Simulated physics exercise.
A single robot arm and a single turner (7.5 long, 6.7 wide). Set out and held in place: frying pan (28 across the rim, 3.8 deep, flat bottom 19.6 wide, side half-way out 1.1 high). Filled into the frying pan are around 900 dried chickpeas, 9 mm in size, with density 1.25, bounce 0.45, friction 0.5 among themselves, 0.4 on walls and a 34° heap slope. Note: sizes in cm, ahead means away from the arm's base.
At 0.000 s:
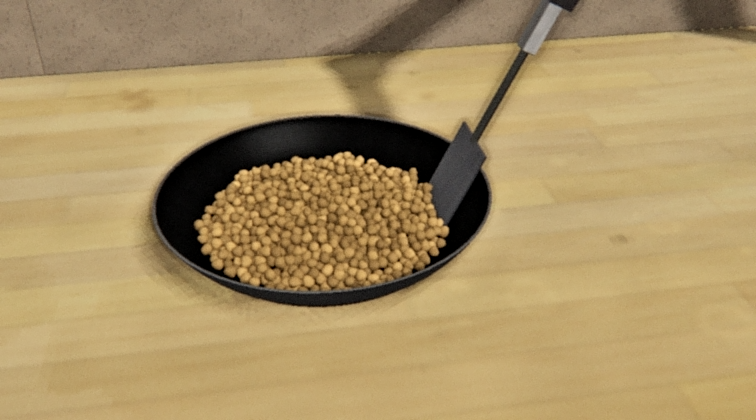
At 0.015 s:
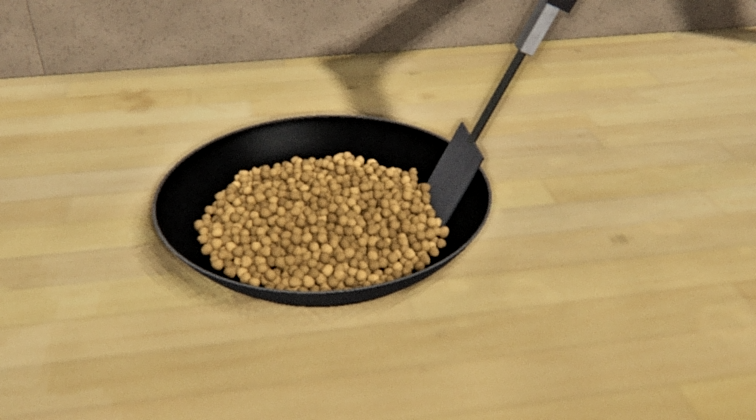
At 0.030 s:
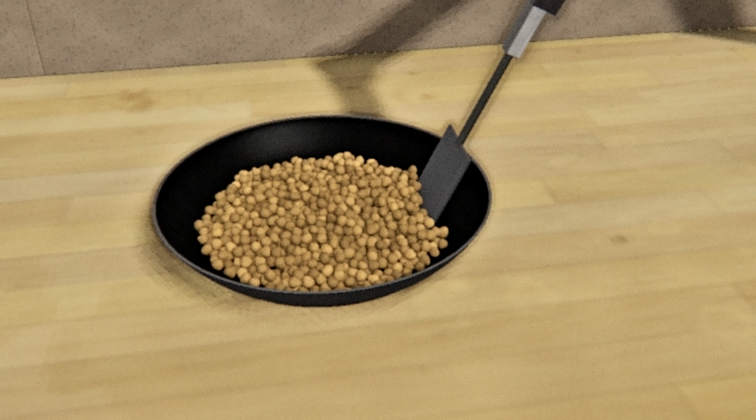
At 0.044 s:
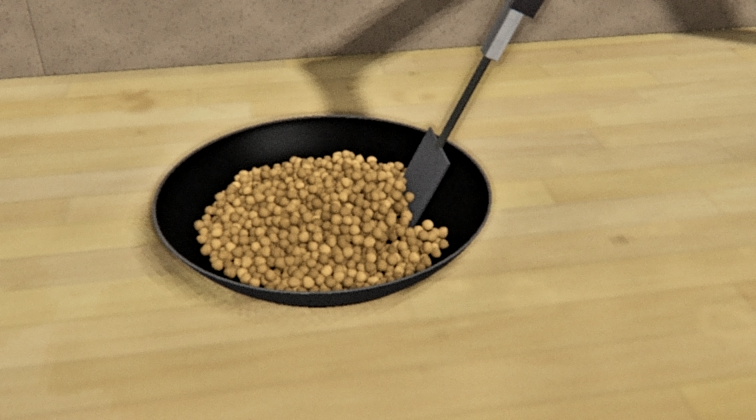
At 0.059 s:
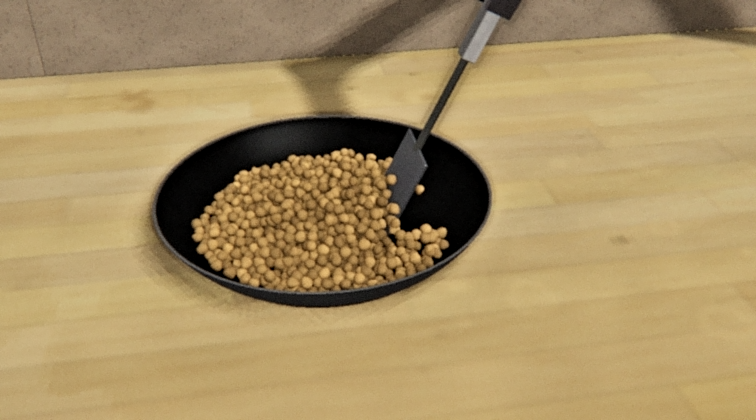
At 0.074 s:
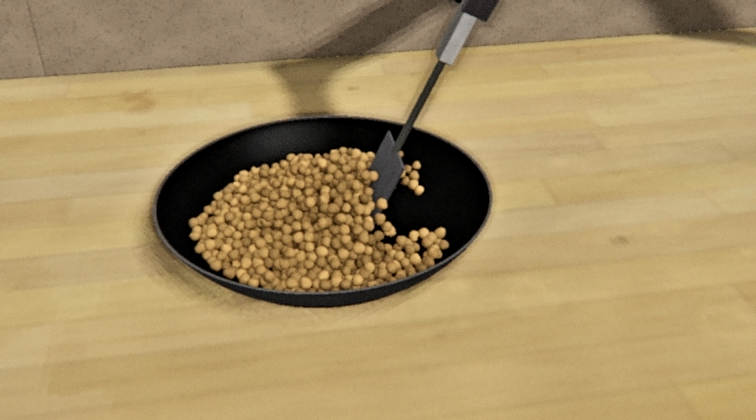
At first, a dark turner rests against the right side of a heap of chickpeas in a black frying pan on a wooden surface. The turner then slides left through the heap, pushing chickpeas along and opening a gap on the right, with a few left scattered behind the blade.
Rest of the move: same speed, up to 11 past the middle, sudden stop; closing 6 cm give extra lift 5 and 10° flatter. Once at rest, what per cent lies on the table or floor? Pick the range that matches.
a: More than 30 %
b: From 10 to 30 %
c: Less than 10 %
(b) From 10 to 30 %.
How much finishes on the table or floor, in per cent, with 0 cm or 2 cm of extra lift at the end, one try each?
Roughly 25 per cent, then 25 per cent.
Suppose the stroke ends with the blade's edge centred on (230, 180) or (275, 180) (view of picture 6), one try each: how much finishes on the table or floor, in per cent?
I'd say roughly 10 per cent, then roughly 10 per cent.
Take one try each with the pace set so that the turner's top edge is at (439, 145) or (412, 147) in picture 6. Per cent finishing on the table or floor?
Some 5 and 15 per cent.
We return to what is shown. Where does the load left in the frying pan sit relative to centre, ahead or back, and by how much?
Offset: About 3.5 cm, ahead.
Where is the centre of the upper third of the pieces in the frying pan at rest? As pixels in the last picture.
Around (237, 215).
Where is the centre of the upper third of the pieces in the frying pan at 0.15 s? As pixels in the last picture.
It is centred at about (248, 206).
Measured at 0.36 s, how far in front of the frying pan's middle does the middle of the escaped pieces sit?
I'd say some 32 centimetres.
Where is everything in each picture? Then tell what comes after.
In the first frame, the turner top edge at (475, 138), sloping 64°; upper third of the load around (329, 209), from x 200 to 445, top at y 155; 900 in the frying pan.
In the second frame, the turner top edge at (473, 139), sloping 64°; upper third of the load around (330, 210), from x 200 to 445, top at y 155.
In the third frame, the turner top edge at (460, 142), sloping 64°; upper third of the load around (334, 207), from x 200 to 445, top at y 155.
In the fourth frame, the turner top edge at (440, 144), sloping 64°; upper third of the load around (338, 205), from x 200 to 445, top at y 155.
In the fifth frame, the turner top edge at (418, 147), sloping 64°; upper third of the load around (333, 202), from x 195 to 445, top at y 155.
In the sixth frame, the turner top edge at (396, 149), sloping 64°; upper third of the load around (327, 202), from x 195 to 445, top at y 150; 900 in the frying pan.
After 0.11 s, sloping 64°, highest piece 8 above the table; 900 in the frying pan.
After 0.15 s, sloping 62°, highest piece 9 above the table; 899 in the frying pan, 1 on the blade or in flight.
After 0.36 s, sloping 54°, highest piece 13 above the table; 723 in the frying pan, 108 on the table or floor, 69 on the blade or in flight.
After 1.41 s, sloping 54°, highest piece 4 above the table; 723 in the frying pan, 177 on the table or floor.
In the end, 723 in the frying pan, 177 on the table or floor. That is 20 % on the table or floor.
